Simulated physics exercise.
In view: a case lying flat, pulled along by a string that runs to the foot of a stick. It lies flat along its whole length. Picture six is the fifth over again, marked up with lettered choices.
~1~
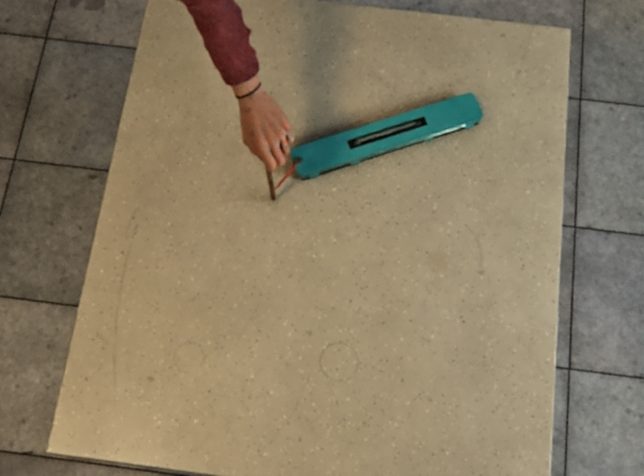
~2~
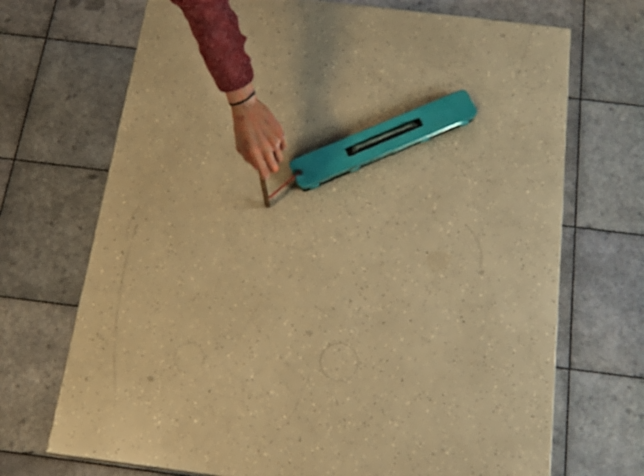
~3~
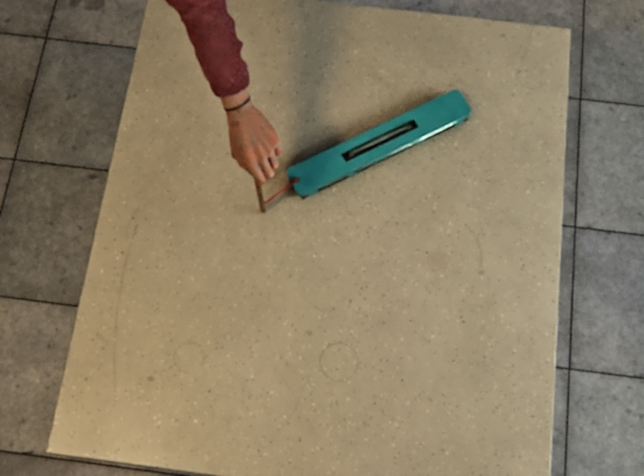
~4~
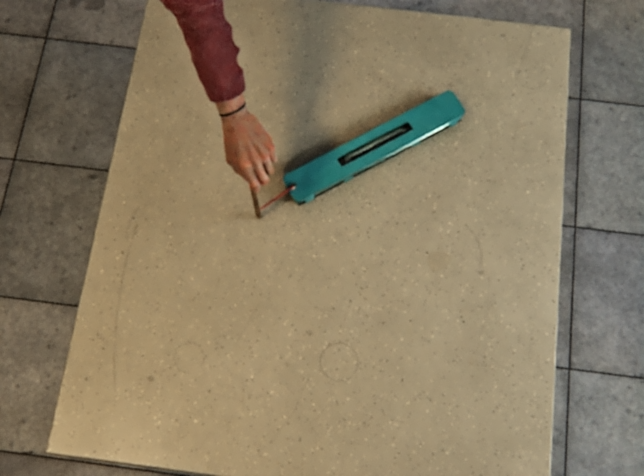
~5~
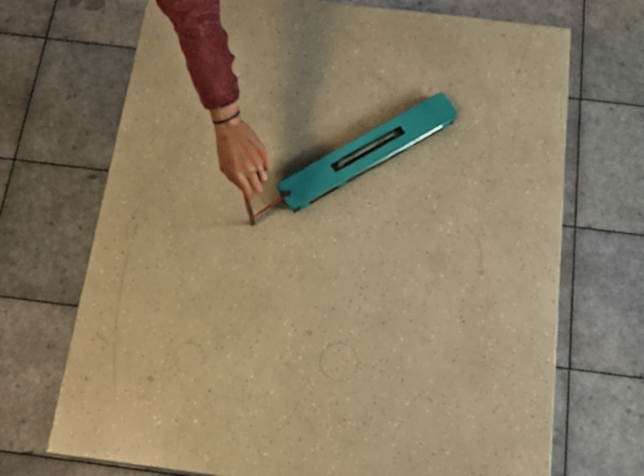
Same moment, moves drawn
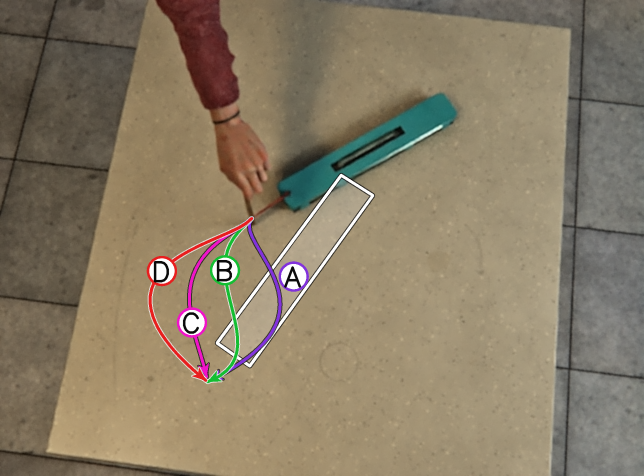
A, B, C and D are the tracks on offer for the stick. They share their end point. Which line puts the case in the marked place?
It ends in the outline on A.
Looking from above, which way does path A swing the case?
Anticlockwise.
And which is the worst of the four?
Path D.
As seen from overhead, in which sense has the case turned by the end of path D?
It turns anticlockwise.
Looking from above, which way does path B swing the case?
On that path, anticlockwise.
On the copy, A from (252, 218) via (280, 305) to (210, 381); B from (252, 218) via (231, 304) to (208, 382); C from (252, 218) via (190, 288) to (206, 377); D from (252, 218) via (154, 283) to (206, 380); the outline at (297, 267).
On A. First, foot of the stick (275, 281), middle of the case (353, 172).
Then, foot of the stick (261, 347), middle of the case (329, 224).
Finally, foot of the stick (208, 382), middle of the case (298, 267); it lies in the outline.
By contrast, B leaves its middle at (285, 259); C leaves its middle at (269, 251); D leaves its middle at (252, 248).
